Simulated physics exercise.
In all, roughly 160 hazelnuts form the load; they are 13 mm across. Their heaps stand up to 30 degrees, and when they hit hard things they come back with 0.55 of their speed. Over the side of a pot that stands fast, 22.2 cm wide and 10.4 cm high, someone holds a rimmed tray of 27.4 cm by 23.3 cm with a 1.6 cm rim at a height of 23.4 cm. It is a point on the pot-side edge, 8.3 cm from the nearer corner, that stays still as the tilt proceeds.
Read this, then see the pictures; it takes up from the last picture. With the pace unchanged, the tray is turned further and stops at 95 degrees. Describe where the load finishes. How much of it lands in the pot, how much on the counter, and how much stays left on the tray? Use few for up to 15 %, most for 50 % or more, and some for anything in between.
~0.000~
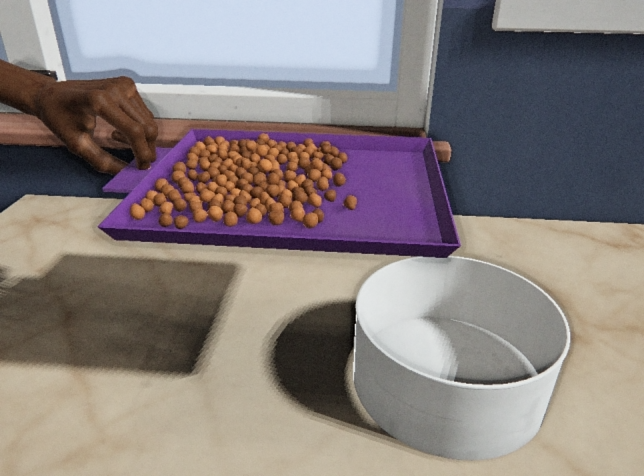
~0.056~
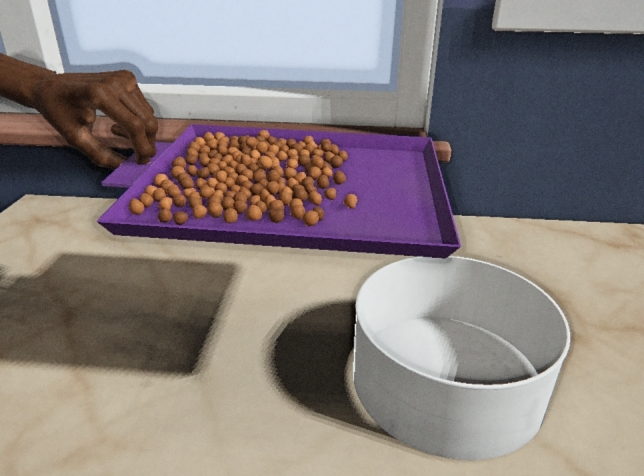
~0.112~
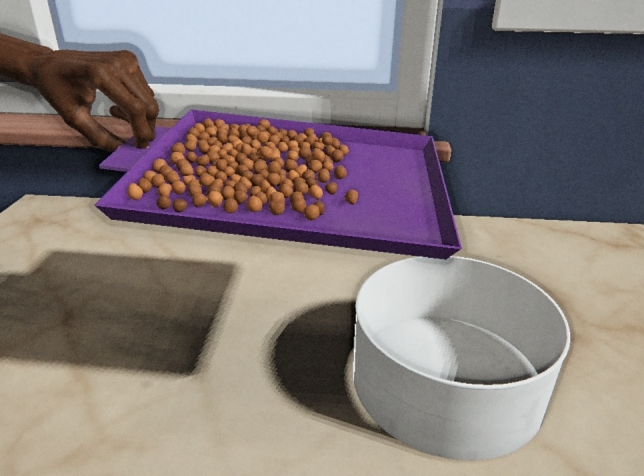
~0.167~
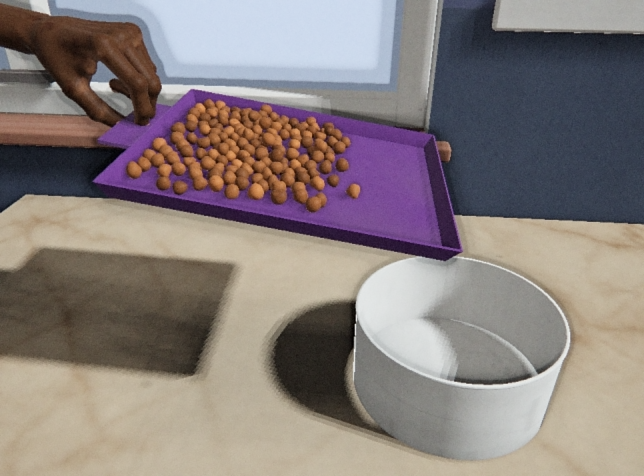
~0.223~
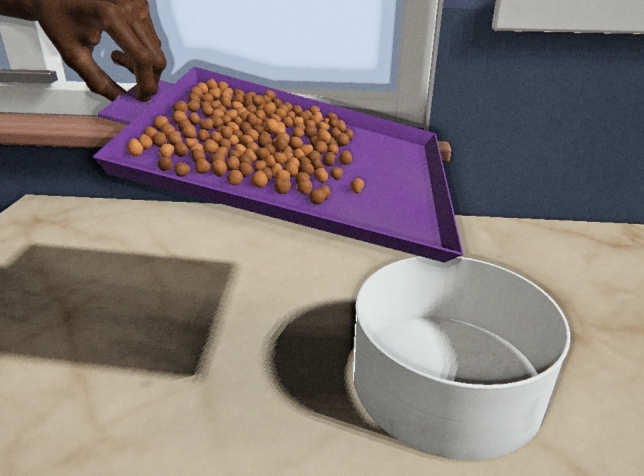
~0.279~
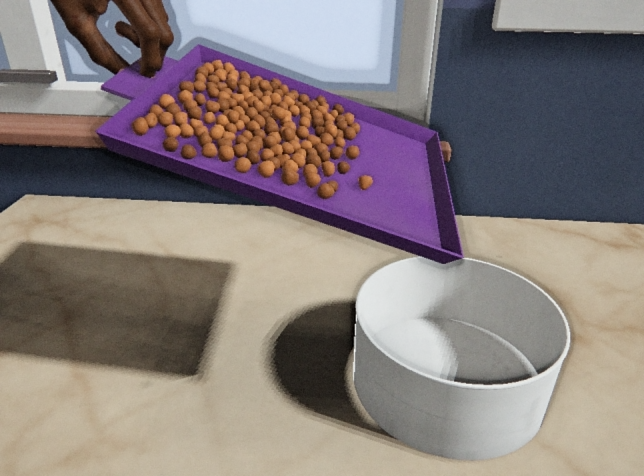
Share by place: Pot most, counter some, tray few.
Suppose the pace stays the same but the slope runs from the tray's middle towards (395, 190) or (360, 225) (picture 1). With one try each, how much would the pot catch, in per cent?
70 and 25 %.
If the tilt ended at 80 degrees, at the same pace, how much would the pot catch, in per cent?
65 percent.
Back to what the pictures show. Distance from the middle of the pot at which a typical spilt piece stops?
I'd say around 28 centimetres.
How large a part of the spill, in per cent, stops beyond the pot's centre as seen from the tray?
Some 90 per cent.
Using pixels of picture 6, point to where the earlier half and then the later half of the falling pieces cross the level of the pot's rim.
First near (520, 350), later near (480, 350).
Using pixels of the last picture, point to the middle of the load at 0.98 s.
Approximately (502, 397) in the final picture.
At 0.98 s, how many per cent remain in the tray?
About 15 per cent.
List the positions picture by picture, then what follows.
The first frame shows tray tilt 0 degrees, front corners at (111, 222) and (449, 240); middle of the pieces at (254, 173); pot at (459, 310).
The second frame shows tray tilt 1 degrees, front corners at (111, 217) and (449, 240); middle of the pieces at (254, 170).
The third frame shows tray tilt 5 degrees, front corners at (109, 201) and (450, 242), lowest corner right front; middle of the pieces at (254, 160).
The fourth frame shows tray tilt 9 degrees, front corners at (108, 179) and (451, 244), lowest corner right front; middle of the pieces at (255, 146).
The fifth frame shows tray tilt 14 degrees, front corners at (109, 155) and (452, 246), lowest corner right front; middle of the pieces at (258, 131).
The sixth frame shows tray tilt 19 degrees, front corners at (112, 130) and (453, 248), lowest corner right front; middle of the pieces at (264, 118); pot at (459, 310). The tray's pace is about 85 degrees a second.
After 0.70 s, tilt 56 degrees; the tray holds 65 %, the pot 0 %.
Then, at 0.98 s, tilt 80 degrees; the tray holds 15 %, the pot 45 %.
After 1.36 s, tilt 95 degrees; the tray holds 0 %, the pot 65 %.
By 2.1 s all is still; pot 65 %, counter 35 %, tray 0 %.
